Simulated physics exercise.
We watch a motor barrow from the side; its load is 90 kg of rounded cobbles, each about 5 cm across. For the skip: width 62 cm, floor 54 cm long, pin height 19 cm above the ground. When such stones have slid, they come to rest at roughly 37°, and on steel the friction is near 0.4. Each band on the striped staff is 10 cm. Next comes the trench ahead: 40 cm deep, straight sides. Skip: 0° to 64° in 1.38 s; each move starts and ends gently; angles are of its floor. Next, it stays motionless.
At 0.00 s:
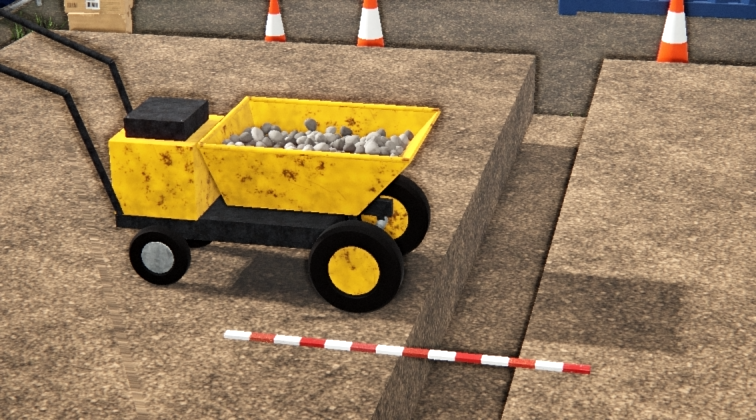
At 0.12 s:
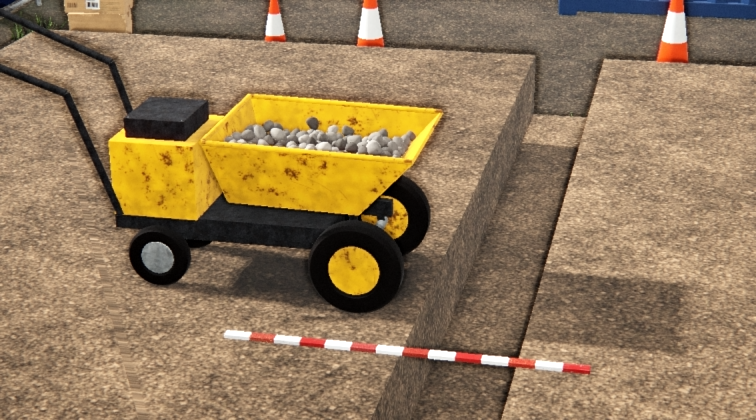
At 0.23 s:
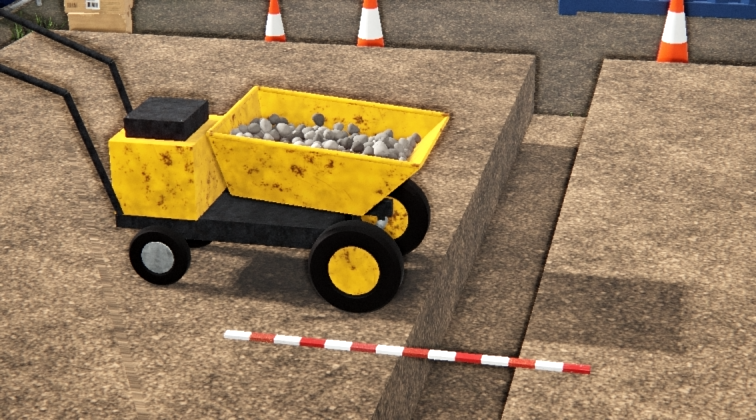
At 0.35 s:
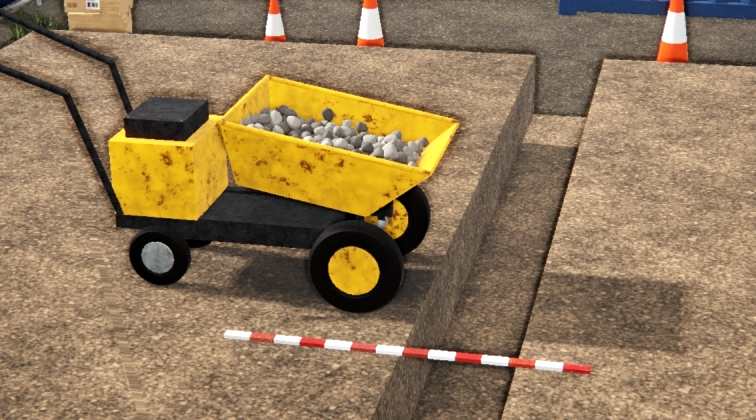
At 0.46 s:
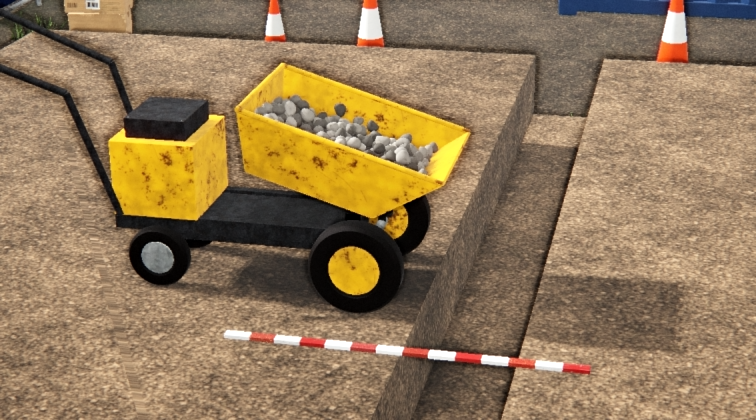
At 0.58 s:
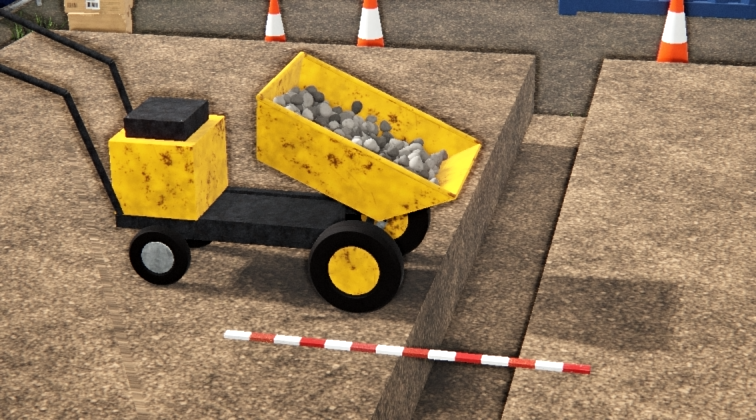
At first, a yellow motor barrow stands beside a trench with its skip level and loaded with grey cobbles, a red and white striped staff lying in front. The skip then lifts slowly at its left end, tilting down to the right, while the wheels stay still and the stones remain inside.
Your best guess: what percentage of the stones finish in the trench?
My guess is about 60 per cent.
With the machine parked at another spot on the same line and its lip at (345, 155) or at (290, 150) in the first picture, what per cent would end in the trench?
I'd expect some 100 per cent, then some 65.
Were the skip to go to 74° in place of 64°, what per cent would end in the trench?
Roughly 60 per cent would end in the trench.
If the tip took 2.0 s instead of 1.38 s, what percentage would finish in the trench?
Roughly 65 per cent.
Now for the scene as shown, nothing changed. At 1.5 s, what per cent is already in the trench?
15 per cent or so by then.
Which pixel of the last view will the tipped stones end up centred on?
I'd point somewhere around (524, 364).
After 1.0 s the floor is at 54°; 100 % in the skip; the foremost stones are at (478, 215).
After 1.5 s the floor is at 64°; 67 % in the skip, 15 % in the trench, 18 % past the trench; the foremost stones are at (586, 307).
After 1.8 s the floor is at 64°; 32 % in the skip, 29 % in the trench, 39 % past the trench; the foremost stones are at (673, 321).
After 3.8 s the floor is at 64°; 0 % in the skip, 60 % in the trench, 40 % past the trench; the foremost stones are at (720, 328).
